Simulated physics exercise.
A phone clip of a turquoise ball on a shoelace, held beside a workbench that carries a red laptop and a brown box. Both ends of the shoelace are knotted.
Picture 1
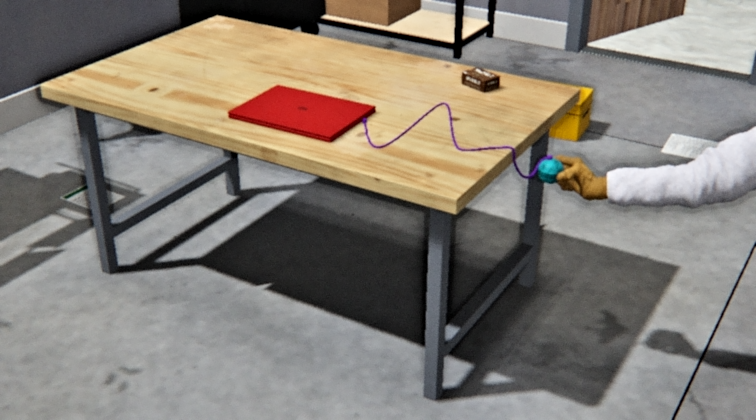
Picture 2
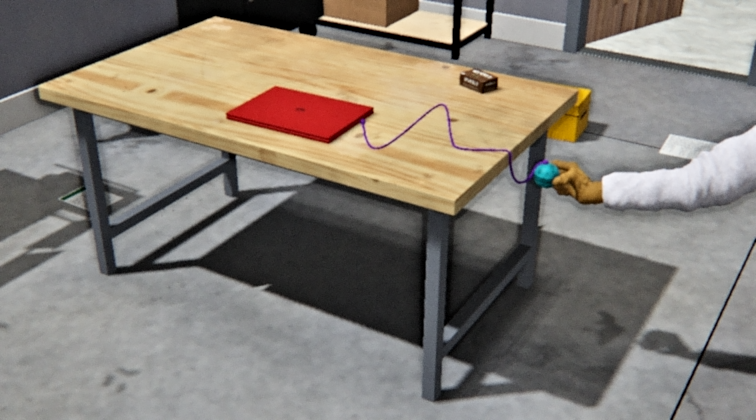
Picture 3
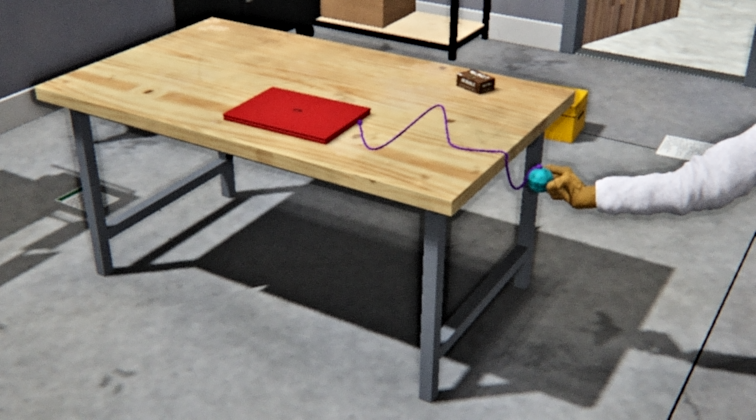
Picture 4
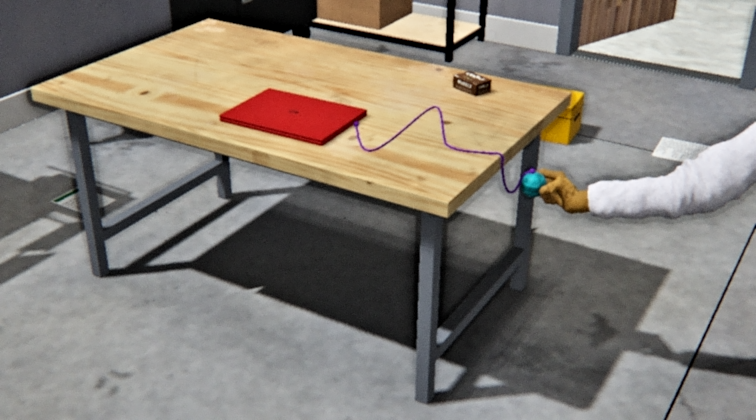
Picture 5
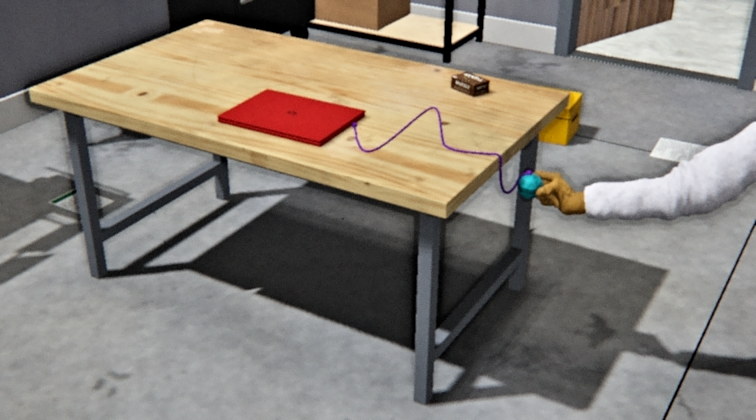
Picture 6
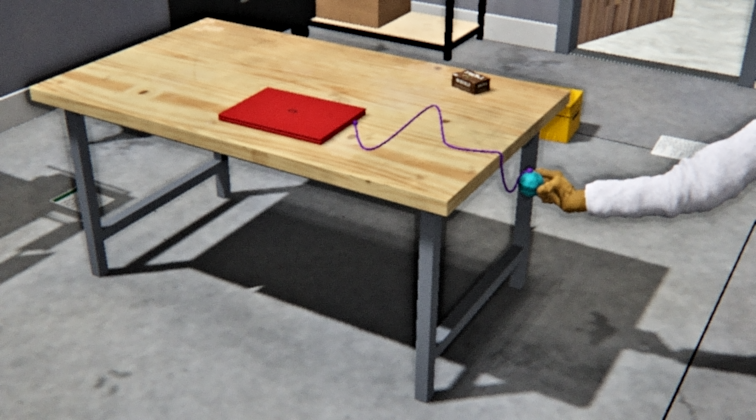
A gloved hand held a turquoise ball, tied by a slack purple cord to a red laptop on a wooden workbench near a small brown box, and drifted slightly left and down before staying nearly still.
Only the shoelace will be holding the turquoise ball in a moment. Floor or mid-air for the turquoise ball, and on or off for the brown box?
Looks like the turquoise ball will get to the ground. Looks like the brown box will stay there.
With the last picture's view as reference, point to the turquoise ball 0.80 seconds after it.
Somewhere about (506, 348), I'd say.
Then, 0.80 s on from there, ball on the floor near (506, 348); laptop in place; box in place.
Then, 1.48 s on from there, ball on the floor near (498, 352); laptop in place; box in place.
In the end, ball on the floor near (495, 353); laptop in place; box in place. The turquoise ball drops all the way and the brown box stays on top.
